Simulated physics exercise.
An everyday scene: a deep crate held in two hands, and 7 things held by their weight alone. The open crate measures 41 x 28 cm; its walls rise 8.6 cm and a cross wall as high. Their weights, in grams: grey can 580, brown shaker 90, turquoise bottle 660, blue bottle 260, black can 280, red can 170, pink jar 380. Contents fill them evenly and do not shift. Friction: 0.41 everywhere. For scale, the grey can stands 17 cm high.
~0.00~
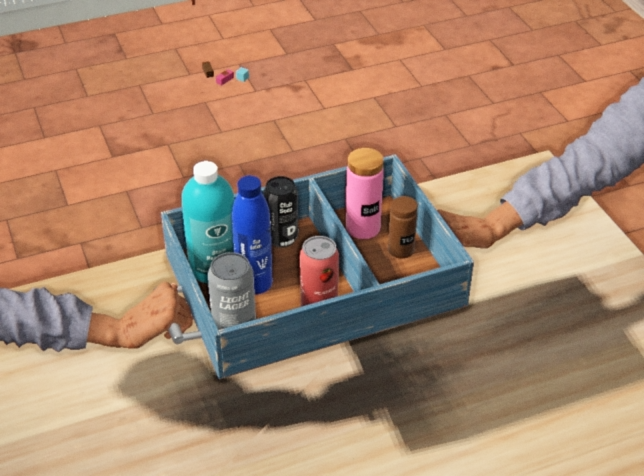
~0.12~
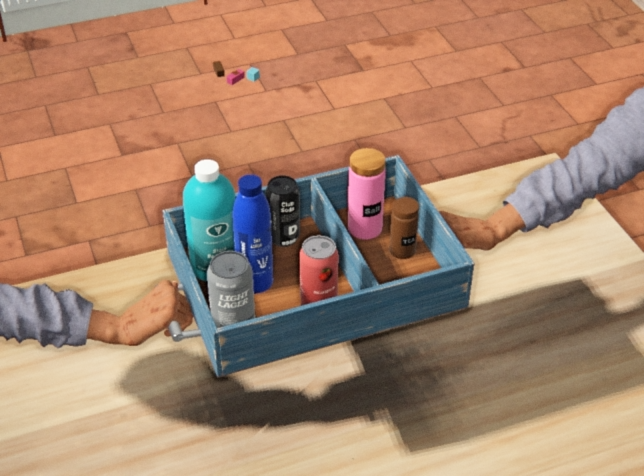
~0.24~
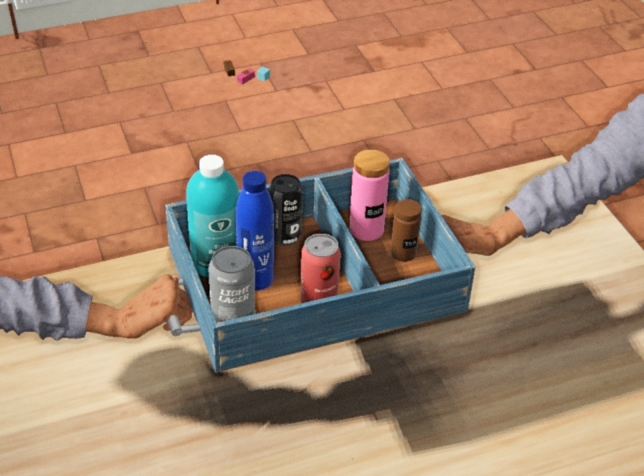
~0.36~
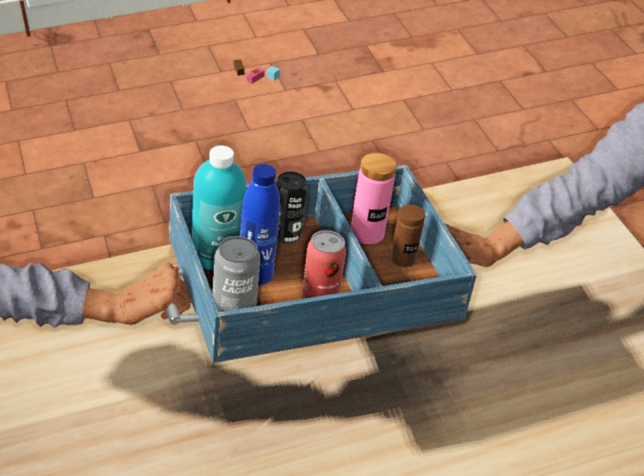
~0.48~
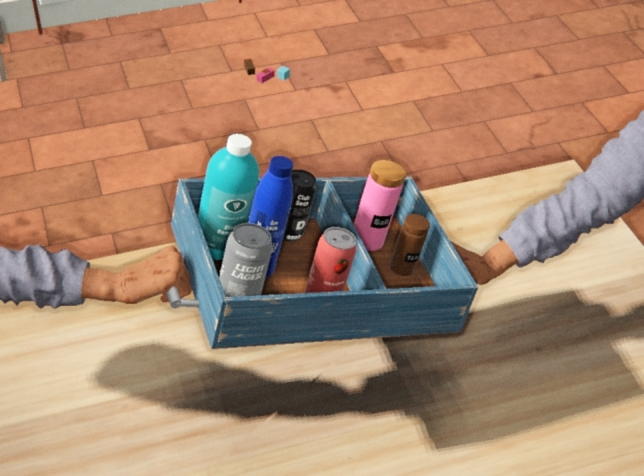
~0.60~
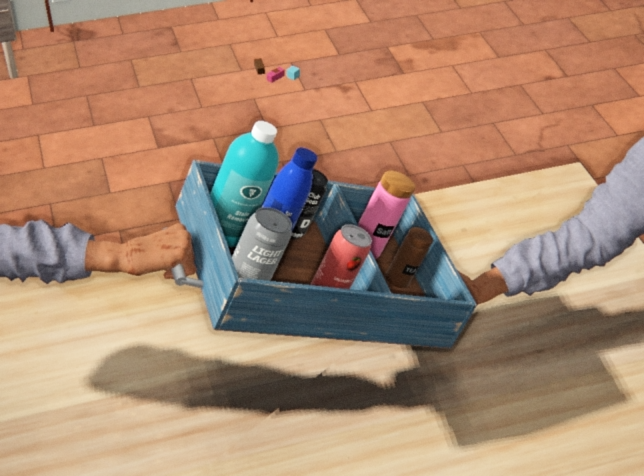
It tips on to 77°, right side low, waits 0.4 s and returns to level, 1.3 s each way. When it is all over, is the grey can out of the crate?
The grey can falls out.
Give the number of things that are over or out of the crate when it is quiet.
5 of them.
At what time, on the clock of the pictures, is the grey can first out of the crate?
Near 1.8 s.
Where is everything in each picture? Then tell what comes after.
Crate level; grey can (233, 306); brown shaker (403, 227), in the first frame.
Crate level; blue bottle (253, 234); black can (283, 212), in the second frame.
Tip 2°, right side down; red can (320, 284); pink jar (369, 196), in the third frame.
Tip 6°, right side down; brown shaker (408, 236); turquoise bottle (219, 206), in the fourth frame.
Tip 13°, right side down; blue bottle (269, 217); black can (294, 206), in the fifth frame.
Tip 23°, right side down; grey can (254, 262); red can (336, 275), in the sixth frame.
After 1.10 s, tip 69°, right side down; grey can tipped 20° from how it sat near (374, 263); blue bottle tipped 45° from how it sat; turquoise bottle tipped 8° from how it sat.
After 1.90 s, tip 76°, right side down; grey can, turquoise bottle, blue bottle, red can and pink jar now out of the crate; black can tipped 6° from how it sat; brown shaker slid 2 cm.
After 2.40 s, tip 44°, right side down; black can tipped 6° from how it sat; brown shaker slid 2 cm.
After 2.70 s, tip 15°, right side down; black can slid 4 cm; brown shaker slid 2 cm.
At rest (3.6 s), out of the crate, grey can, turquoise bottle, blue bottle, red can and pink jar; the other 2 in place, give or take 5 cm.
